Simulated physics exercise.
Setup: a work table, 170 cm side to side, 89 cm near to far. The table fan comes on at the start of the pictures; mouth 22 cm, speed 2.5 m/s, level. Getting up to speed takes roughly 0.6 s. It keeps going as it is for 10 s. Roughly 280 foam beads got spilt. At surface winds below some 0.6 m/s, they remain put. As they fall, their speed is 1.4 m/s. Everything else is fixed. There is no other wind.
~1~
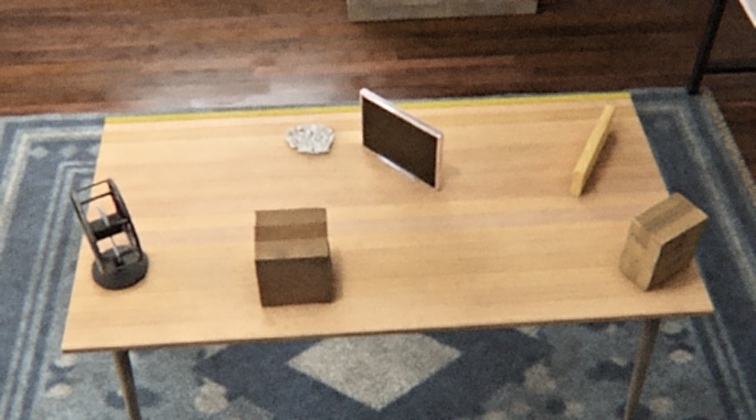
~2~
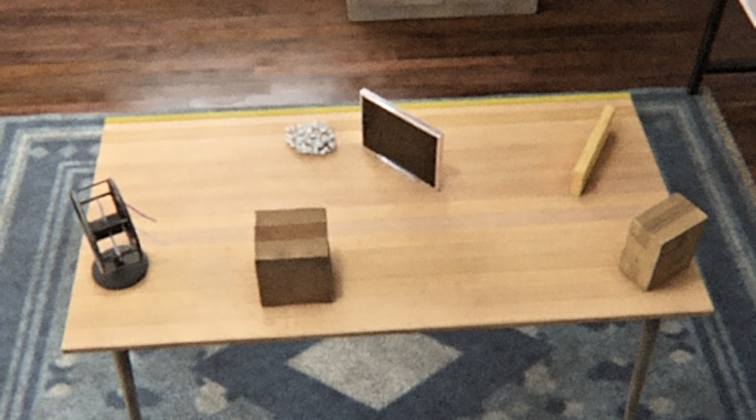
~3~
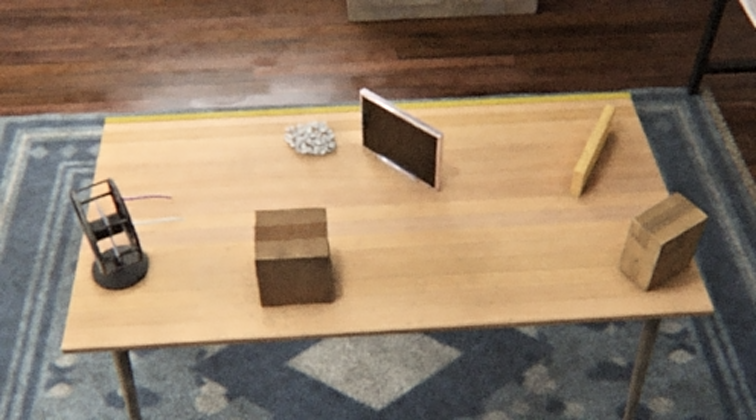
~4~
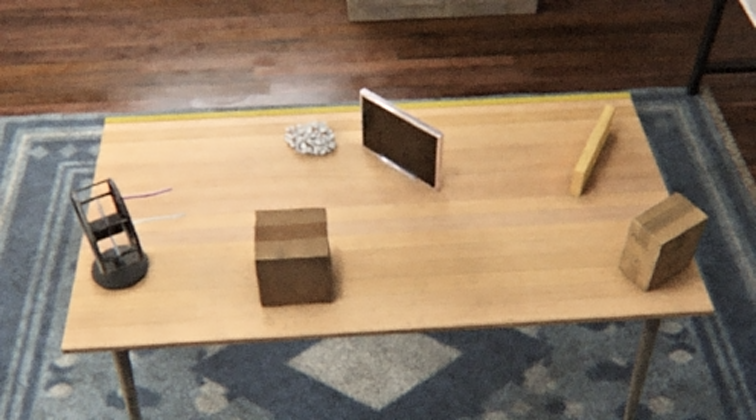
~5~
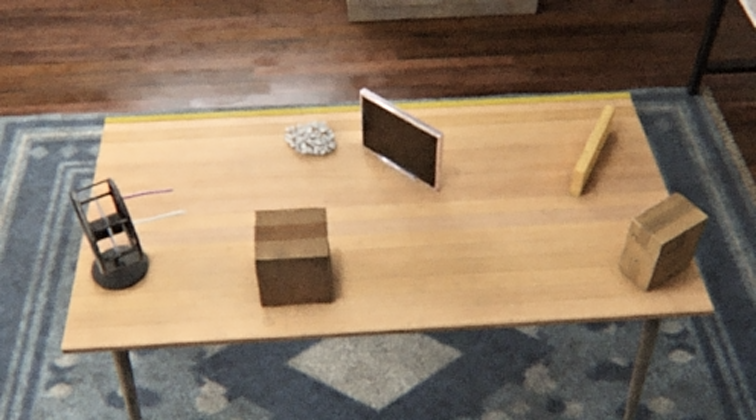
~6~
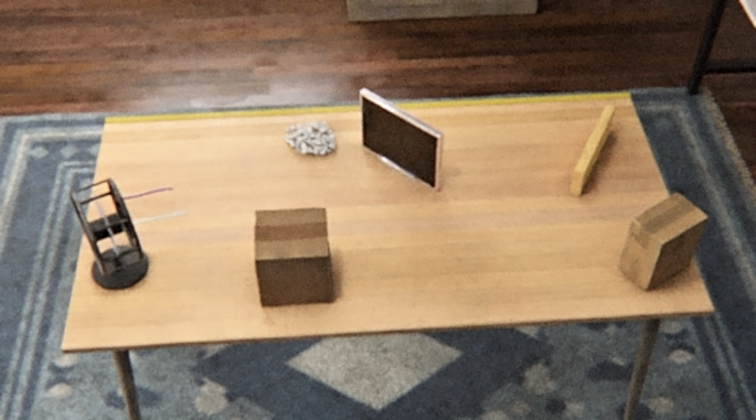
The clip opens on a wooden table holding a small black fan at left, two cardboard boxes, a dark screen, a yellow bar and a pile of pale beads. Thin ribbons then lift from the fan and stream rightward, wavering slightly, while the beads and everything else stay still.
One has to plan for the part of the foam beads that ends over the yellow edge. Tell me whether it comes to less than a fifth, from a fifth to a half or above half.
It comes to over one half.
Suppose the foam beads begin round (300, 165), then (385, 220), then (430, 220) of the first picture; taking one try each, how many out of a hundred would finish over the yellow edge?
Going through the three spots in order, you'd get 90 percent, 0 percent and 0 percent.
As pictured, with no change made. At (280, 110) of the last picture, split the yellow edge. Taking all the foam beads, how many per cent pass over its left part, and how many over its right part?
Estimate: Left ~ 0 %; right ~ 90 %.
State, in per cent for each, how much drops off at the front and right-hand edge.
About 0 % front, about 0 % right-hand.
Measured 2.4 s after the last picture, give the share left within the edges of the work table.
Estimated share: Some 10 %.
Then, 1.2 s after the last picture the count stands so, 91 % are over the yellow edge.
Then, 2.4 s after the last picture the count stands so, 91 % are over the yellow edge.
Then, 4.7 s after the last picture the count stands so, 91 % are over the yellow edge.
Then, 9.2 s after the last picture, at the end, 91 % are over the yellow edge.
